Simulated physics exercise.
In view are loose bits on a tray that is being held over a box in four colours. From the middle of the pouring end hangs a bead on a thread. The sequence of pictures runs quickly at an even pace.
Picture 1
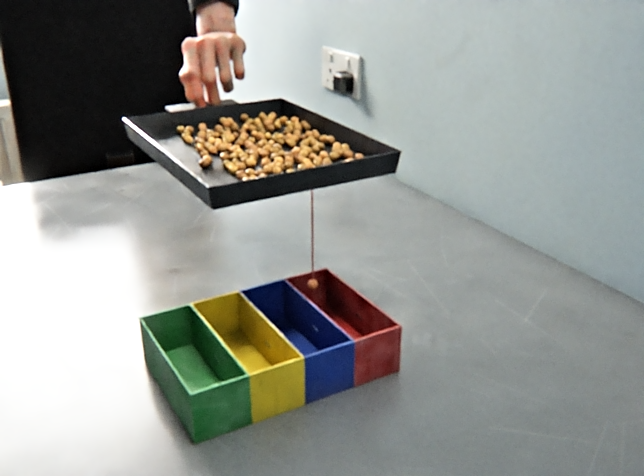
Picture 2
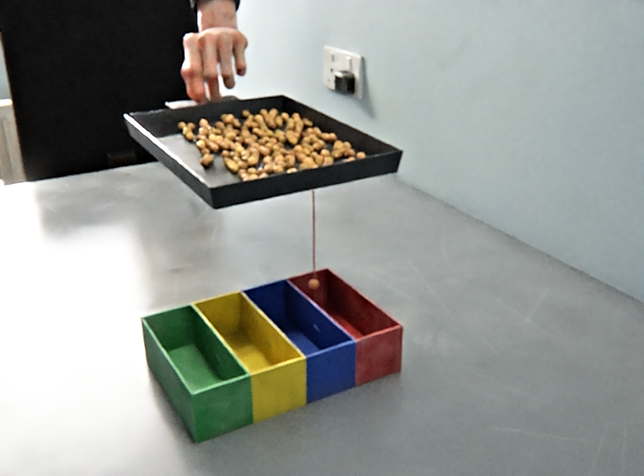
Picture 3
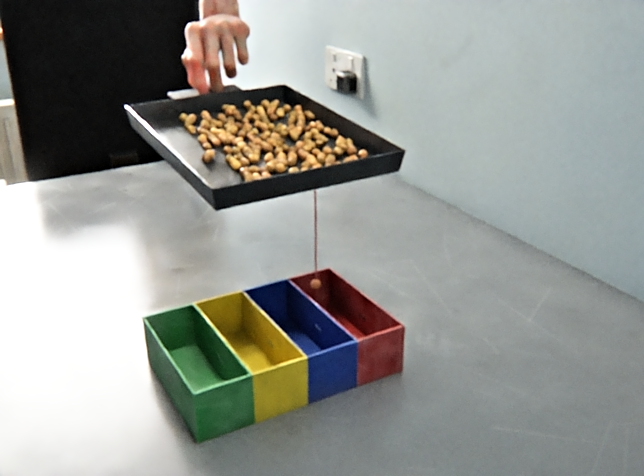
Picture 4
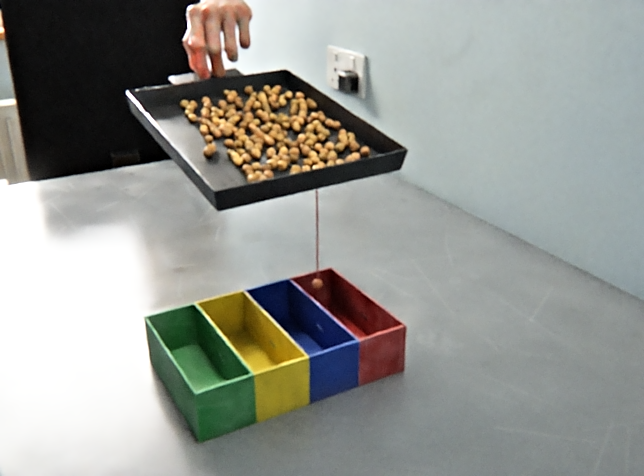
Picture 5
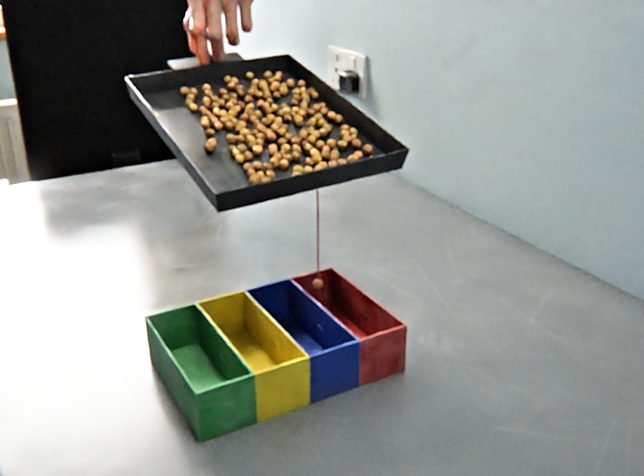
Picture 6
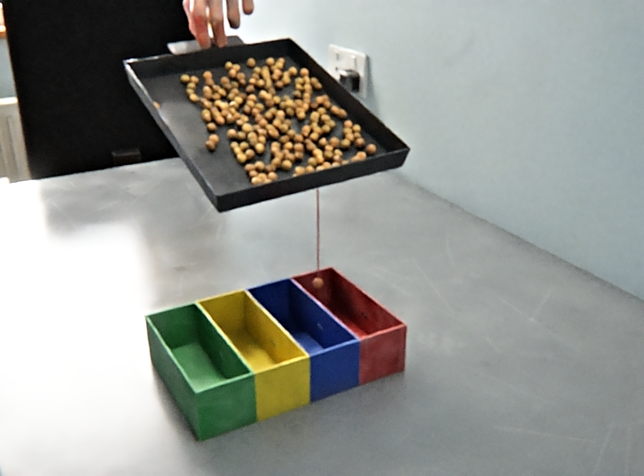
In this clip, a hand holds a black tray of small round wooden beads above a box with green, yellow, blue and red cells, then gradually raises the tray's far side while a bead hangs on a thread beneath it.
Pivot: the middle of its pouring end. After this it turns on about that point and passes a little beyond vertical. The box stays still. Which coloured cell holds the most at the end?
The yellow cell holds the most.
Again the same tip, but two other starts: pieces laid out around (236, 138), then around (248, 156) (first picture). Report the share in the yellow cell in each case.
In order, roughly 40 % and 50 %.
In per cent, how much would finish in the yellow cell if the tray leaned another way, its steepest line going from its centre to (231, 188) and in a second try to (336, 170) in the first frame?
I'd expect around 60 in a hundred first and around 0 in a hundred second.
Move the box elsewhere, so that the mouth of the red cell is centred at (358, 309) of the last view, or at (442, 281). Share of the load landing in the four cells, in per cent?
You'd get 90 per cent first and 40 per cent second.
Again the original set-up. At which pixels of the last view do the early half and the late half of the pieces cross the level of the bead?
Near (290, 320) and later near (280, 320).
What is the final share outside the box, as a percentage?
Roughly 10 percent of the load.
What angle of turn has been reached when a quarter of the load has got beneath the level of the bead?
It is at around 90 degrees by then.
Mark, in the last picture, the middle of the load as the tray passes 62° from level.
The middle of the pieces sits at roughly (295, 167).
Soon, tray tipped steeply; nearly all on the tray; a stray few in the yellow cell; a stray few in the blue cell; a stray few in the red cell; a small part falling or outside the box.
A while on, tray tipped past a quarter turn; a small part on the tray; about a quarter in the yellow cell; about a quarter in the blue cell; a small part in the red cell; a stray few in the green cell; about a quarter falling or outside the box.
Towards the end, tray tipped past a quarter turn; about half in the yellow cell; about a quarter in the blue cell; a small part in the red cell; a small part in the green cell; a small part falling or outside the box.
Finally, tray tipped past a quarter turn; about half in the yellow cell; about a quarter in the blue cell; a small part in the red cell; a small part in the green cell; a small part outside the box.
